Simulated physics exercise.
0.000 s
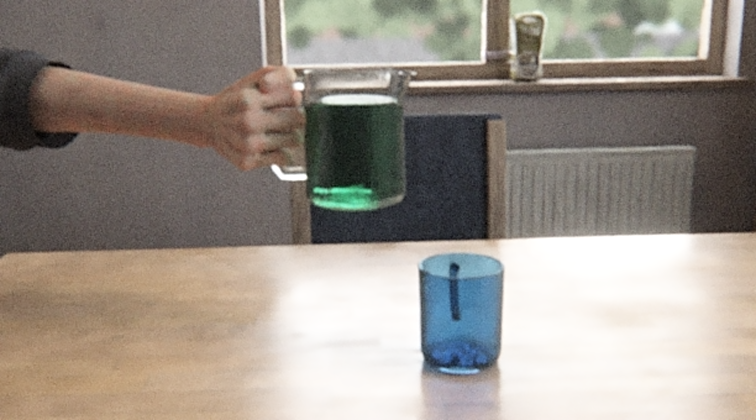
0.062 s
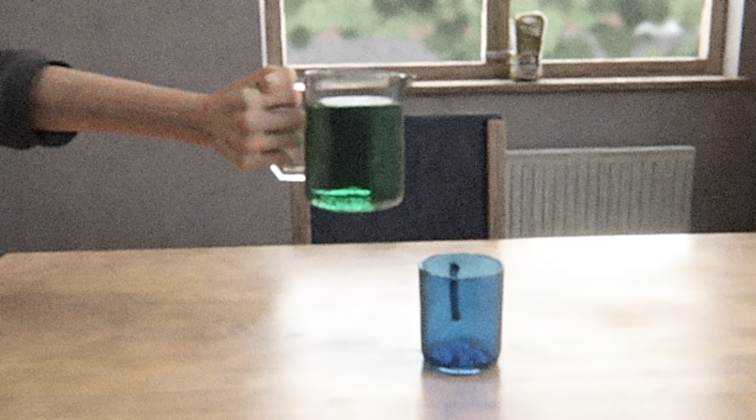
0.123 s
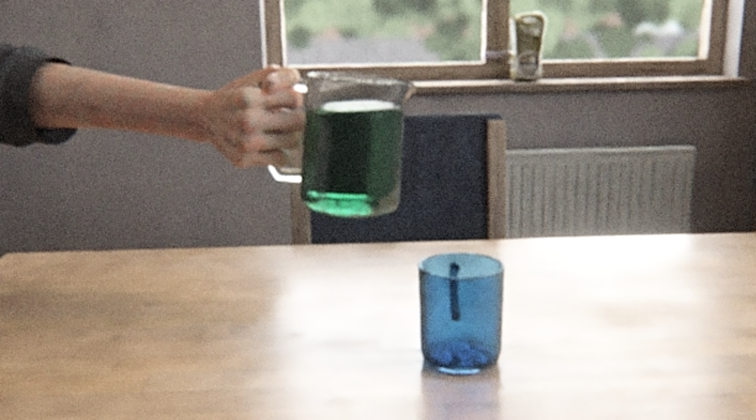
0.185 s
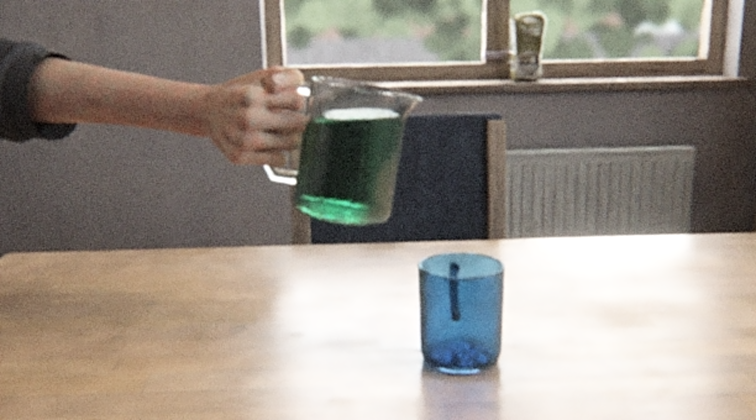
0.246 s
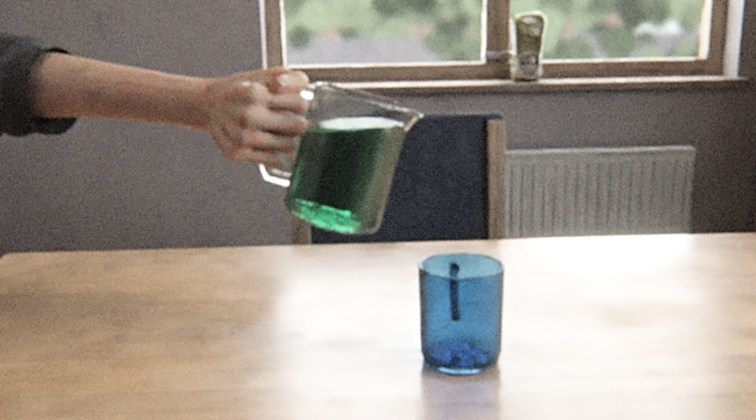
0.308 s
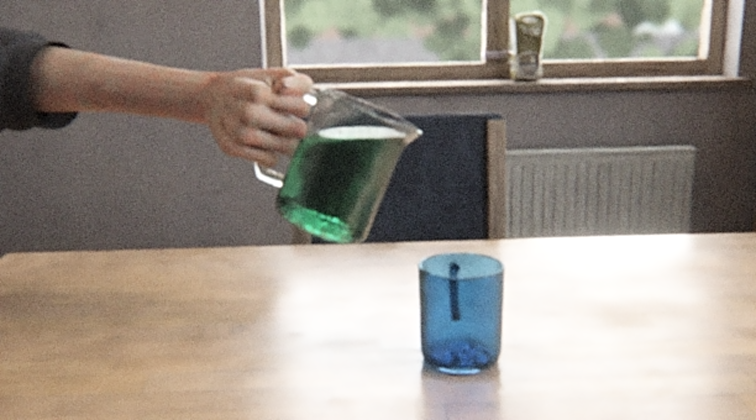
The clip opens with a hand holding a clear glass pitcher of green liquid upright, above and to the left of a blue cup on a wooden table. The hand slowly, then more noticeably, tilts the pitcher to the right, and the liquid shifts inside while the cup stays still.
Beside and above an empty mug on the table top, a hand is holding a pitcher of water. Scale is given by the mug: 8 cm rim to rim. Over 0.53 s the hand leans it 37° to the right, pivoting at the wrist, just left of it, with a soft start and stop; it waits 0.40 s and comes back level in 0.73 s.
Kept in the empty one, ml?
35 ml.
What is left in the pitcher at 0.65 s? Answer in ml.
Roughly 610 ml is still in there.
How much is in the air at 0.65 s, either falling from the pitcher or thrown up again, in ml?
Close to 10 ml, I'd say.
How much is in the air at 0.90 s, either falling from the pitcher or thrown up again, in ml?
I'd put it near 10 ml of liquid.
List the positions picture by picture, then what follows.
In the first picture, it leans 0°; its right rim is at (416, 72); the water meets the walls at (320, 102) and (387, 100); the mug's rim runs from (420, 268) to (503, 266).
In the second picture, it leans 1°; its right rim is at (416, 75); the water meets the walls at (321, 104) and (388, 101).
In the third picture, it leans 5°; its right rim is at (419, 84); the water meets the walls at (315, 110) and (388, 106).
In the fourth picture, it leans 10°; its right rim is at (421, 98); the water meets the walls at (314, 119) and (390, 114).
In the fifth picture, it leans 16°; its right rim is at (423, 115); the water meets the walls at (308, 137) and (392, 123).
In the sixth picture, it leans 23°; its right rim is at (422, 132); the water meets the walls at (302, 152) and (393, 133).
After 0.65 s the tilt is 37° and the mug has 5 ml, the pitcher 610 ml, and 0 ml is on the table top.
After 0.90 s the tilt is 37° and the mug has 20 ml, the pitcher 595 ml, and 0 ml is on the table top.
After 1.16 s the tilt is 29° and the mug has 35 ml, the pitcher 585 ml, and 0 ml is on the table top.
After 1.44 s the tilt is 8° and the mug has 35 ml, the pitcher 585 ml, and 0 ml is on the table top.
In the end the mug has 35 ml, the pitcher 585 ml, and 0 ml is on the table top.
